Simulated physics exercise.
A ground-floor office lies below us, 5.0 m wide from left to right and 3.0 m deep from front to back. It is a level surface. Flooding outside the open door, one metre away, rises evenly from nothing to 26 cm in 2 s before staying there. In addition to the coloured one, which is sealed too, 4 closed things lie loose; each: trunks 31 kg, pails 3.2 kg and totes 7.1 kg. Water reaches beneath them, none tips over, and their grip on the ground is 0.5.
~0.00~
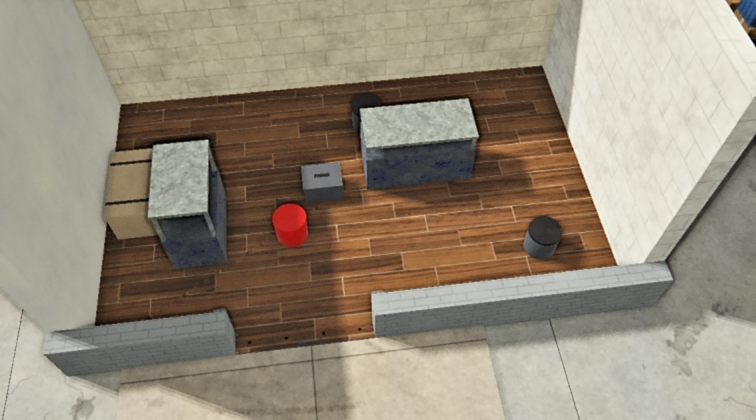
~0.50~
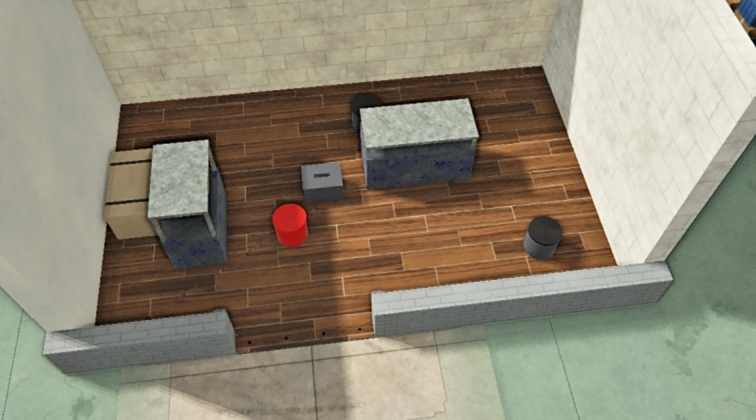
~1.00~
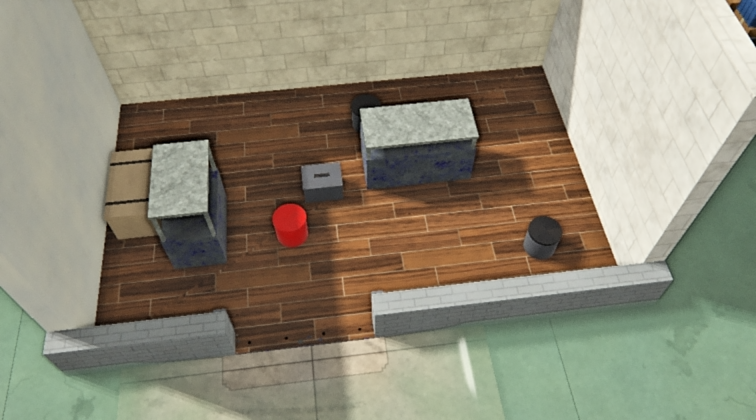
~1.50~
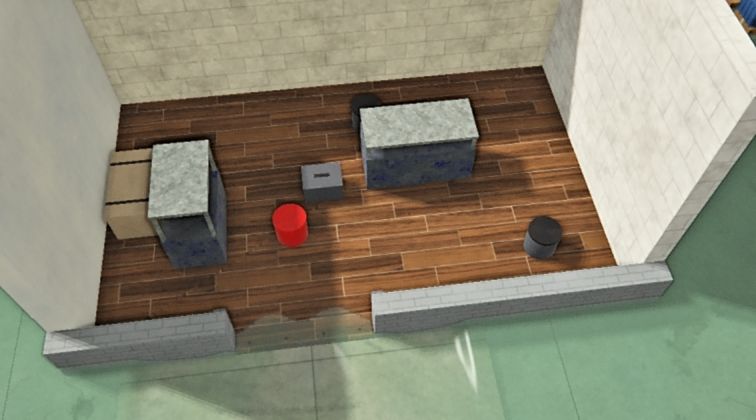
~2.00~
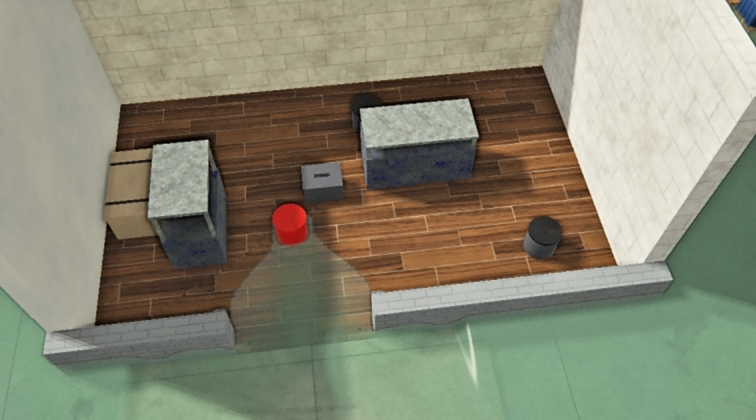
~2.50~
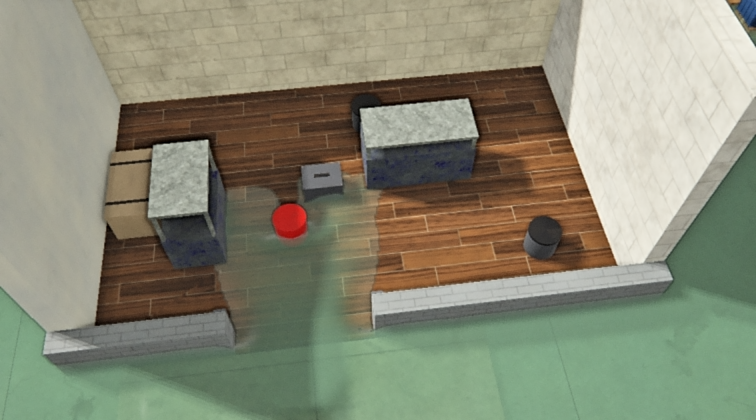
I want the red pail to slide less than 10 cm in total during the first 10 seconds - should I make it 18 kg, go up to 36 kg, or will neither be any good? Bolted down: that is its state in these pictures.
Go up to 36 kg; the lighter one falls short.
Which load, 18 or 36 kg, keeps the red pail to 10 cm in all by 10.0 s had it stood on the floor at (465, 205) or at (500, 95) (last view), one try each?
In turn: The lighter mass suffices; the lighter mass suffices.
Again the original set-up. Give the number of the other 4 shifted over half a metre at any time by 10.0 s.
Count: 3.
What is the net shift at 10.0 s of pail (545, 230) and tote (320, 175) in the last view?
Net displacement, in order: 140 cm; 150 cm.
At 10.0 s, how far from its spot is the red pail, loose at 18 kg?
Around 100 centimetres out of place.
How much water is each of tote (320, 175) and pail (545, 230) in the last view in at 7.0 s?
First about 12 cm, second about 8 cm.
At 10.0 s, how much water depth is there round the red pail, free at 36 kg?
16 cm, roughly.
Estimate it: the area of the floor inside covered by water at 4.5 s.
Roughly 10.5 m2.
After 3.5 s the red pail would be 48 cm from its start with 18 kg and 0 cm from its start with 36 kg; 11 cm of water round it then.
After 4.5 s the red pail would be 72 cm from its start with 18 kg and 0 cm from its start with 36 kg; 9 cm of water round it then.
After 7.0 s the red pail would be 76 cm from its start with 18 kg and 0 cm from its start with 36 kg; 10 cm of water round it then.
After 10.0 s the red pail would be 106 cm from its start with 18 kg and 0 cm from its start with 36 kg; 16 cm of water round it then.
